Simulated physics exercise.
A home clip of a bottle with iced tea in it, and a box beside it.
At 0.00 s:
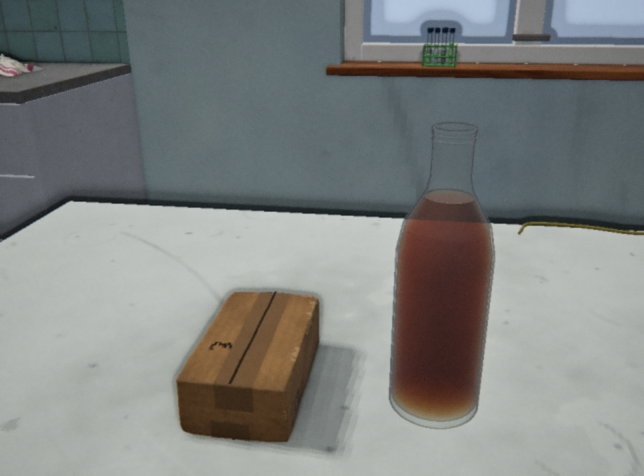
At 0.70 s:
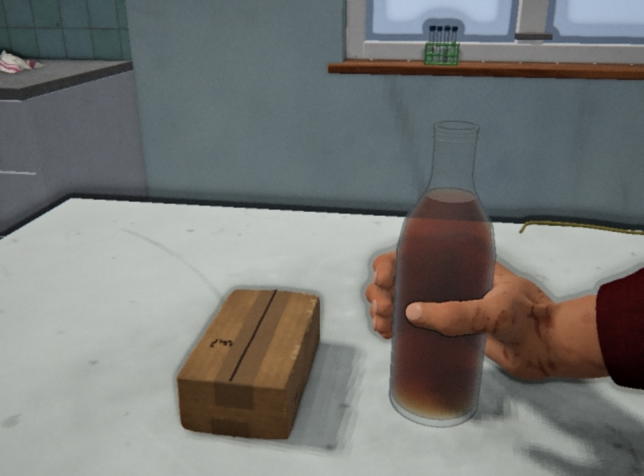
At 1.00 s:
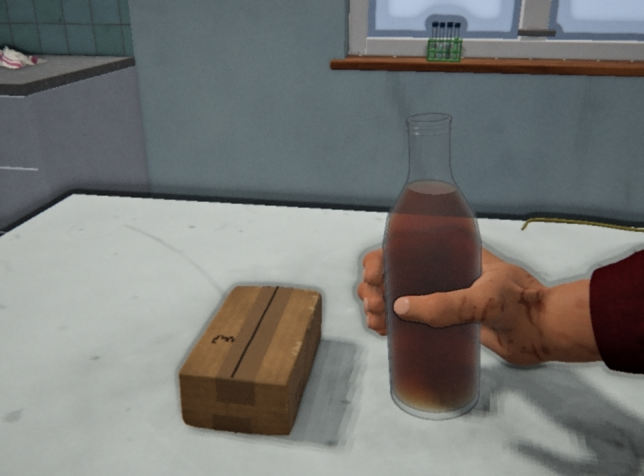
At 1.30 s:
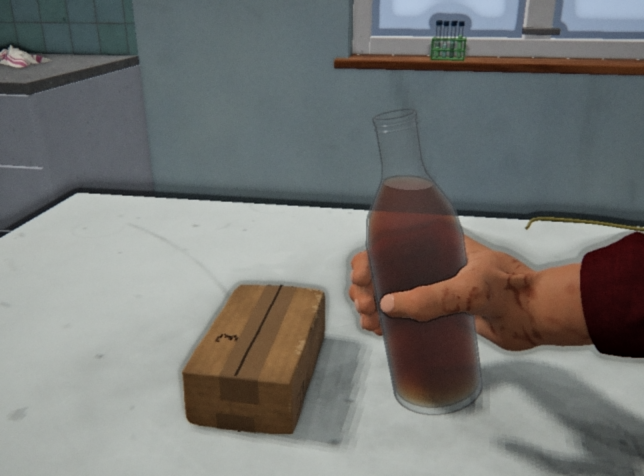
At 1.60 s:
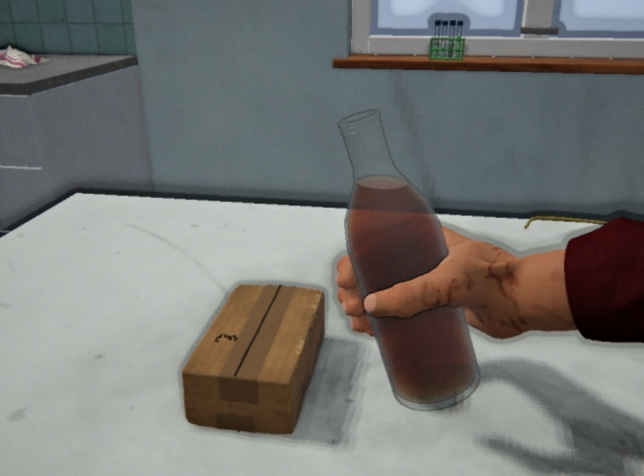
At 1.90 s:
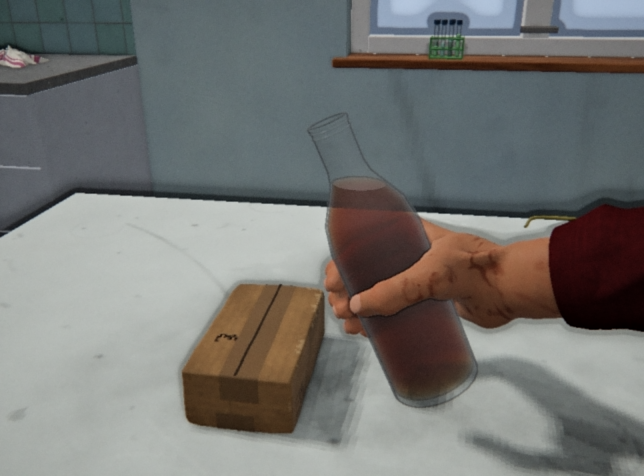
The clip shows a clear bottle of reddish-brown liquid standing beside a small cardboard box on a white table; a hand in a dark red sleeve grasps it from the right and tilts it left towards the box.
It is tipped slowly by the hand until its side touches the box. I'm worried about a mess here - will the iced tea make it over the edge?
No, it stays in.
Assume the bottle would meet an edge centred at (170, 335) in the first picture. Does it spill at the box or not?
In that case it lets some escape.
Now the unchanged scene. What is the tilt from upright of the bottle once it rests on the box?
It ends up leaning about 55° from upright.
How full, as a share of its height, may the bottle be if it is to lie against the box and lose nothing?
Roughly 95 per cent of its height.
By 2.5 s, the bottle leans by about 35°; its rim is dry.
By 3.1 s, the bottle leans by about 50°; its rim is dry.
By 4.5 s, the bottle leans by about 55°, against the box; its rim is dry.
